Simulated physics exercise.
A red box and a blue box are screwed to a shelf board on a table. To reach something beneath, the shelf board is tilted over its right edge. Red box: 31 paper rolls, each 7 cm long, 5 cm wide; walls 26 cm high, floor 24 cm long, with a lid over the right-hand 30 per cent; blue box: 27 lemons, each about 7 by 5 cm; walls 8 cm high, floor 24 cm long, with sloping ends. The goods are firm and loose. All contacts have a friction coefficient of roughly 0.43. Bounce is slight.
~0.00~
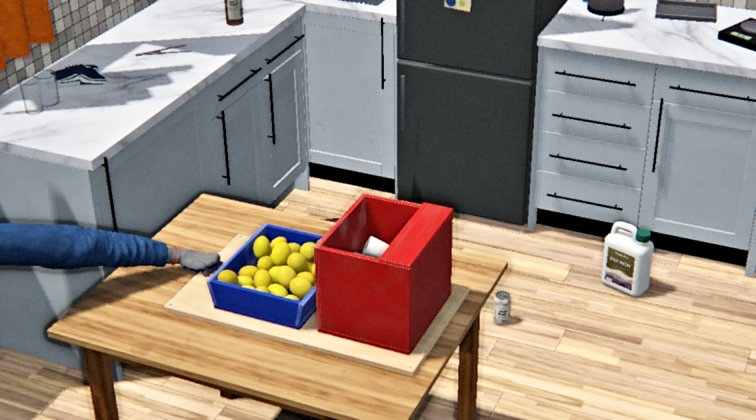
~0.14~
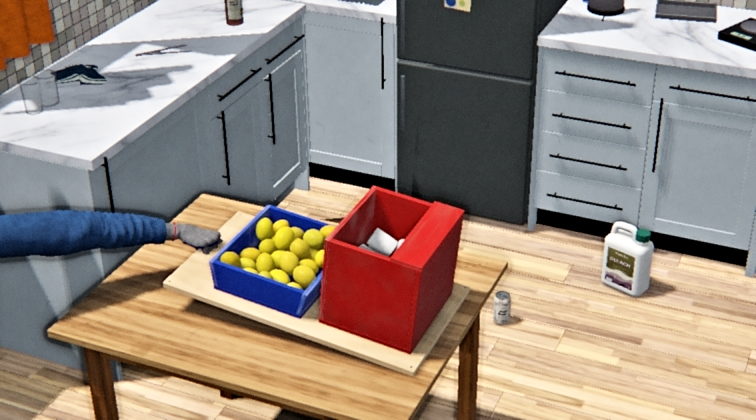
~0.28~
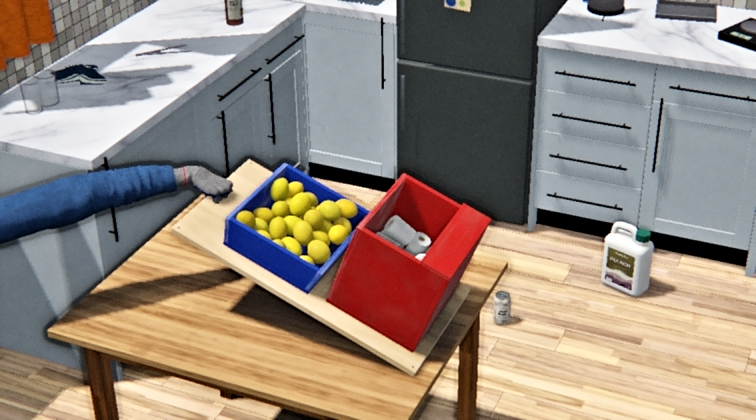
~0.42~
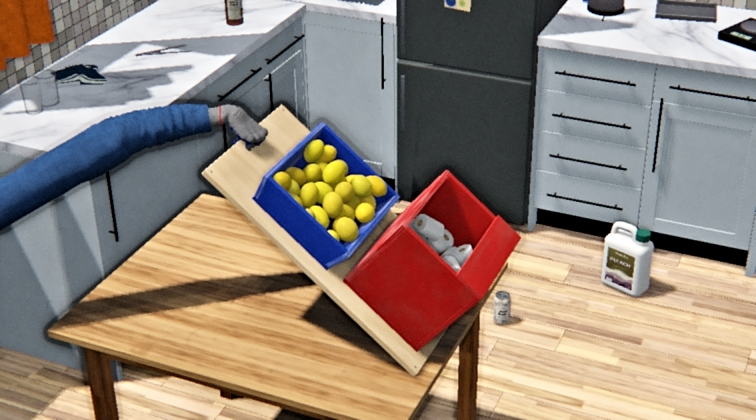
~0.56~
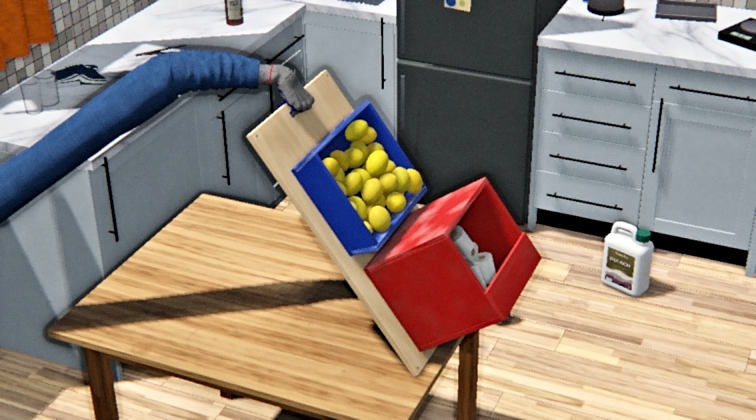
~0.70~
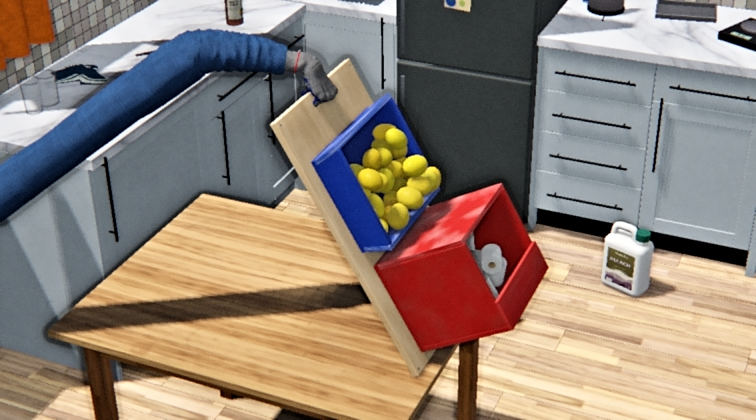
At the start, a gloved hand in a blue sleeve grips the left end of a board lying on a kitchen table, carrying a blue box of yellow fruit and a red box of white rolls. The hand lifts that end, slightly then steeply, and the contents shift rightward inside both boxes.
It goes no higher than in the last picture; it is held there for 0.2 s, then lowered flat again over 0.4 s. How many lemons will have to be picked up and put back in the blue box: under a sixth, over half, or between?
Out of the blue box go between a sixth and a half of the lemons.
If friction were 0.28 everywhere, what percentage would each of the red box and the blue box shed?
In that case red box 0, blue box 30 per cent.
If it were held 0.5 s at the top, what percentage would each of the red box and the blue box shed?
In that case red box 0, blue box 30 per cent.
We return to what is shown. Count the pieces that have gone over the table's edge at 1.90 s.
Some 2 pieces.
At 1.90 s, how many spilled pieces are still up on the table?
About 6.
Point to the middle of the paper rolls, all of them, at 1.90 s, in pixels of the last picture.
Around (386, 285).
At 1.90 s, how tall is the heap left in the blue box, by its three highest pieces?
About 10 cm.
After 0.89 s, tilt 60°; red box 31 in, 0 out and blue box 27 in, 0 out.
After 1.13 s, tilt 23°; red box 31 in, 0 out and blue box 24 in, 3 out.
After 1.47 s, tilt 0°; red box 30 in, 1 out and blue box 21 in, 6 out.
When it is over (at 1.90 s), red box 30 in, 1 out and blue box 18 in, 9 out. Asked share, 9 of 27, 33 per cent.
